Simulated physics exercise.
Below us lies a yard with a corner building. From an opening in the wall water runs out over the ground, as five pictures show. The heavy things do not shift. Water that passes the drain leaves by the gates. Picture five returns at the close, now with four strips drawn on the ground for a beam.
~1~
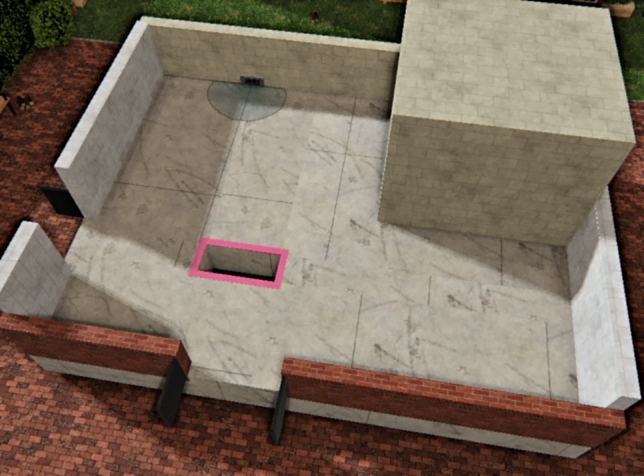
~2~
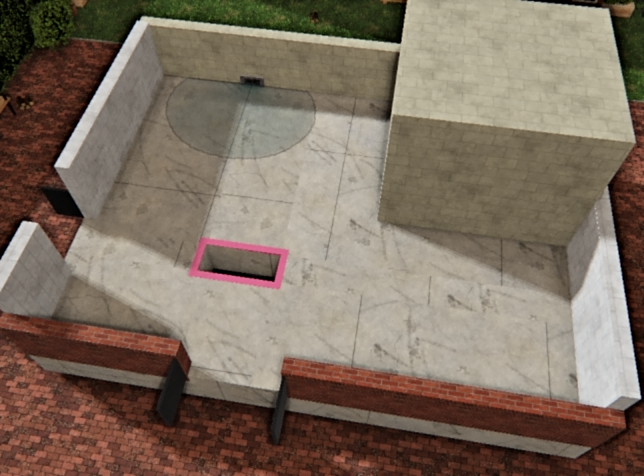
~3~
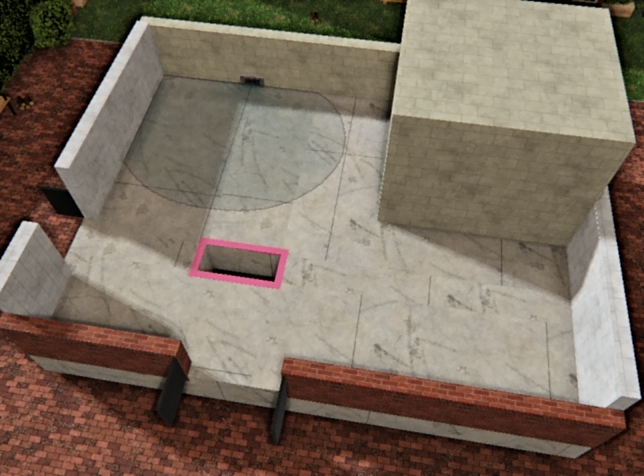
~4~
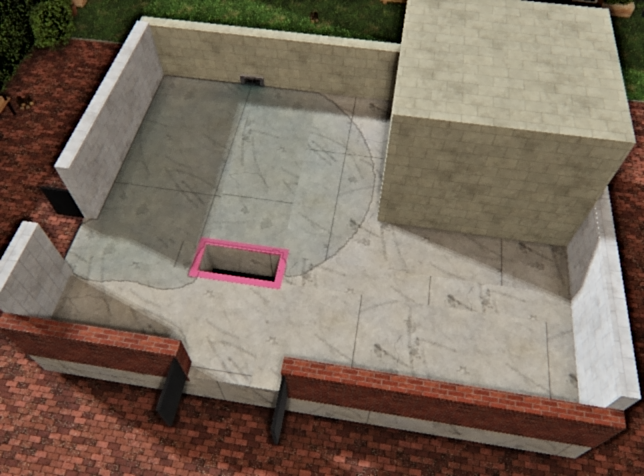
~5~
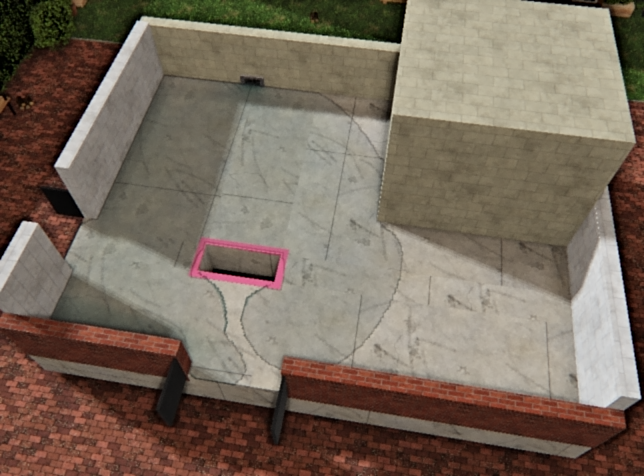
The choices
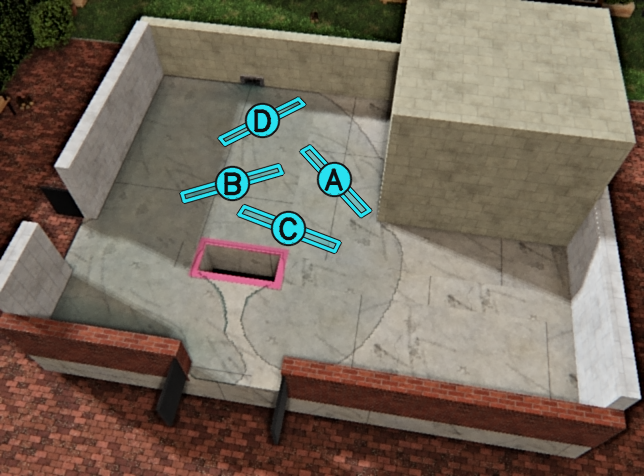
To begin with, a small fan of water lies below an outlet in the back wall of a walled yard with a block-like corner building. The sheet widens across the paving to the pink-edged drain, then spreads past both sides towards the front wall, leaving a dry strip just below the drain.
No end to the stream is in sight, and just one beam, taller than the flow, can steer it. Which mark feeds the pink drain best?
A is best.
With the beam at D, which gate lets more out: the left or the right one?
The right gate.
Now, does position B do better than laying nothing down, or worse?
Position B is worse.
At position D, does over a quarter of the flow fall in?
No, it does not.
On the marked copy, A from (305, 149) to (365, 213); B from (183, 197) to (280, 169); C from (241, 210) to (336, 247); D from (222, 141) to (301, 101).
With A, about 29 % of the stream goes into the pink drain, about 64 % out by the gates.
With B, about 15 % of the stream goes into the pink drain, about 81 % out by the gates.
With C, about 18 % of the stream goes into the pink drain, about 79 % out by the gates.
With D, about 17 % of the stream goes into the pink drain, about 80 % out by the gates.
